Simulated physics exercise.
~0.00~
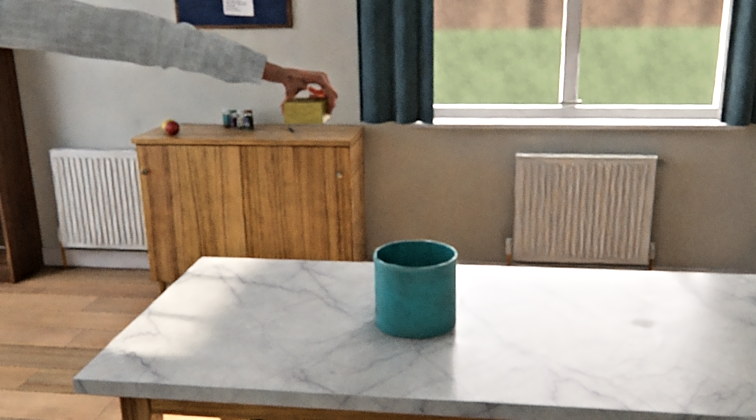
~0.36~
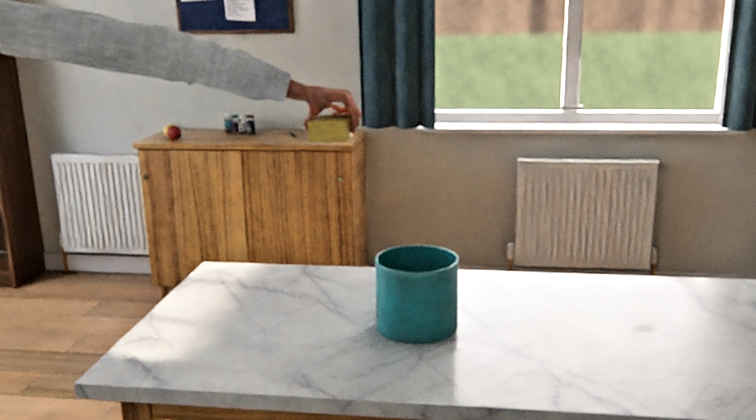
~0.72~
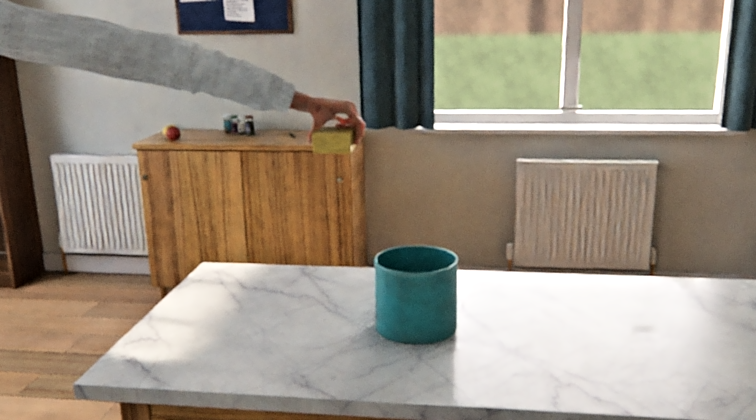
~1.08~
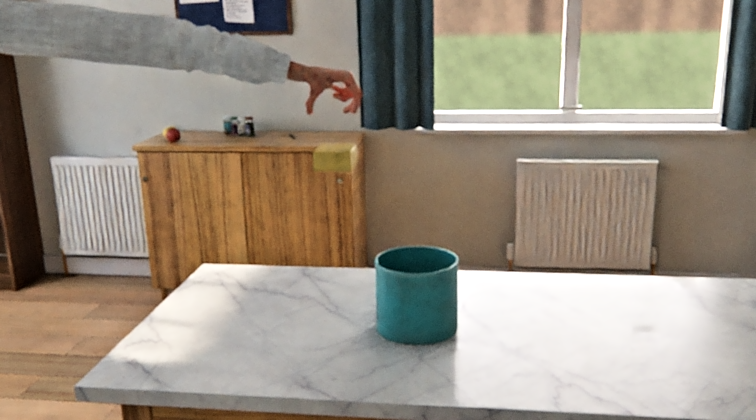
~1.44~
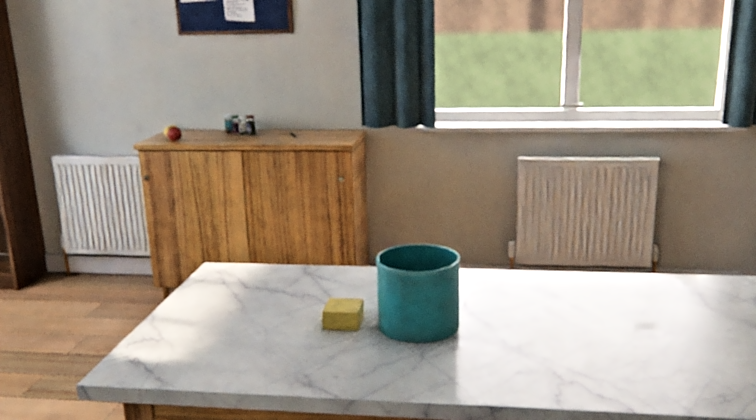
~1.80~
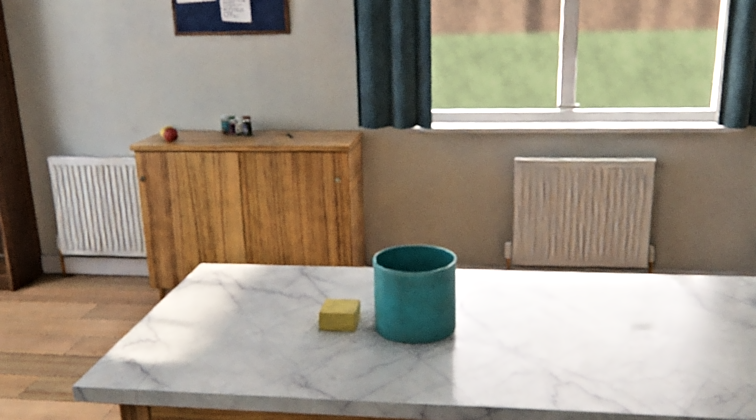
The clip opens on a bright room where an arm in a pale grey sleeve reaches in from the left, holding a small yellow block above a teal, open-topped container on a marble table. The hand carries the block a little to the right and slightly lower, then pauses almost still. The fingers open and draw back, and the block drops straight down toward the table. It misses the container, landing on the marble just to its left. With the arm gone from view, the block rests there beside the upright container.
